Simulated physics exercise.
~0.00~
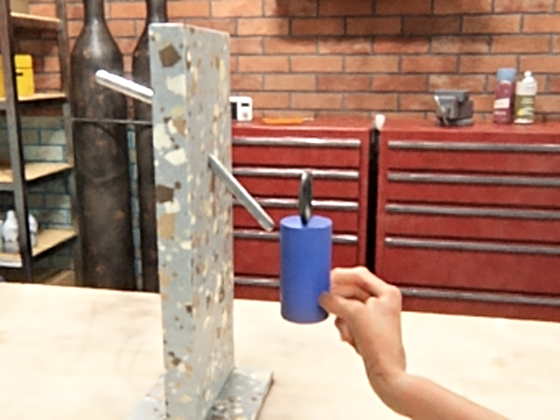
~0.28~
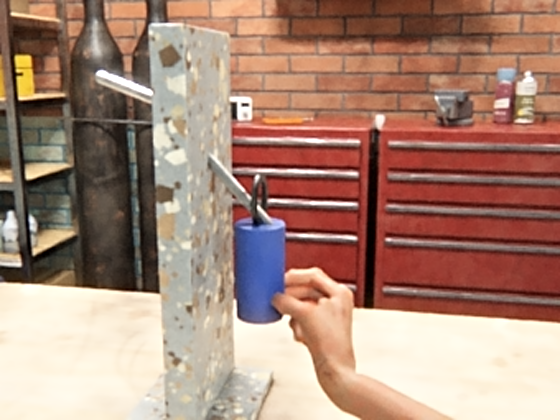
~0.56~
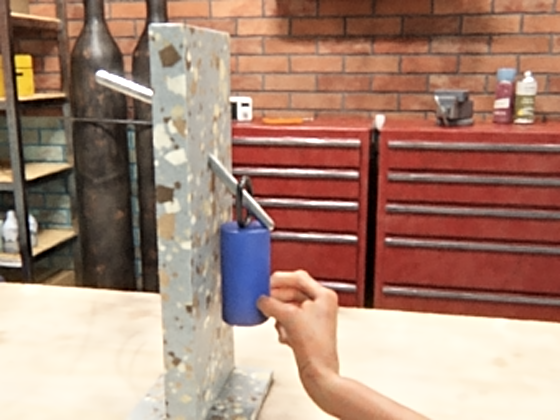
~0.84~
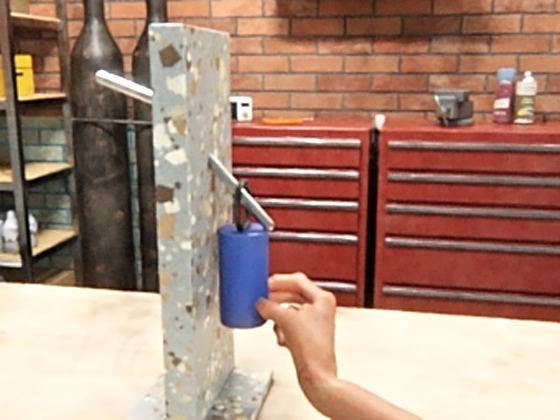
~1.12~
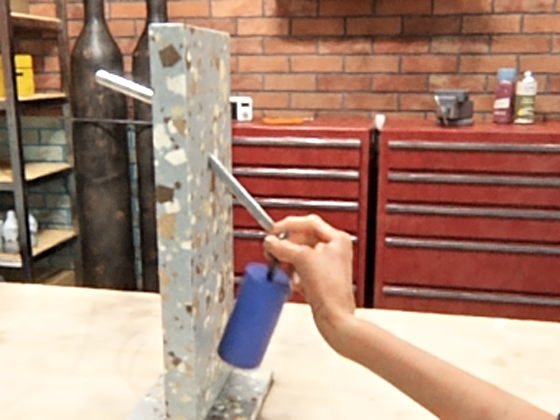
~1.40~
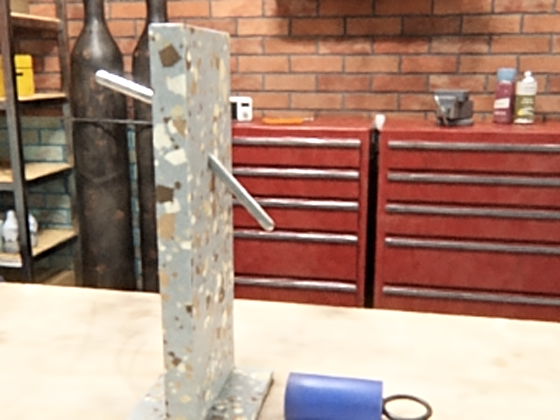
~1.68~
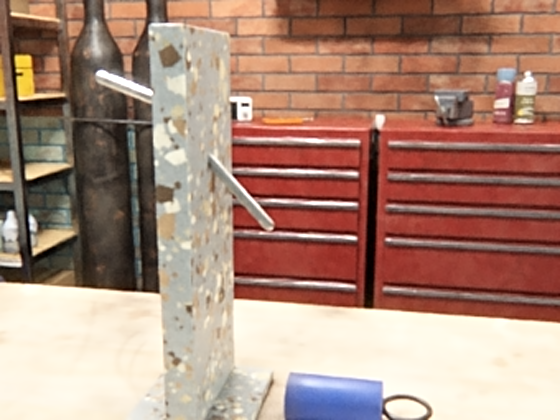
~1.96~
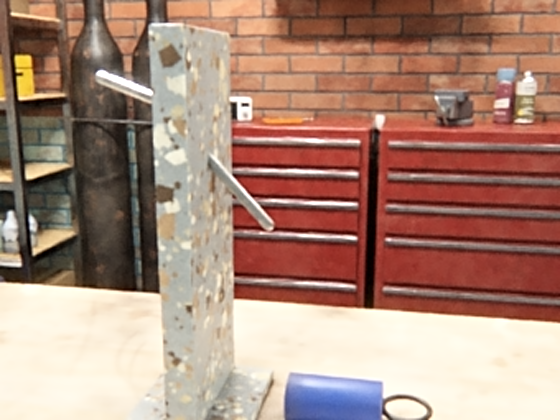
In a workshop with a brick wall and red tool drawers behind, a still, level view looks across a pale wooden table. A tall speckled stone stand with slanting metal pegs rises left of centre, dark bottle-shaped objects and shelves beyond it. From the right, a hand holds a blue cylindrical lantern with a dark ring on top and moves it left to the lower peg. The ring passes over the peg, and the lantern hangs upright with fingers beside it. Then it tilts and slips down as the hand is at its top. The lantern ends lying on its side on the table, ring pointing right, the hand gone.
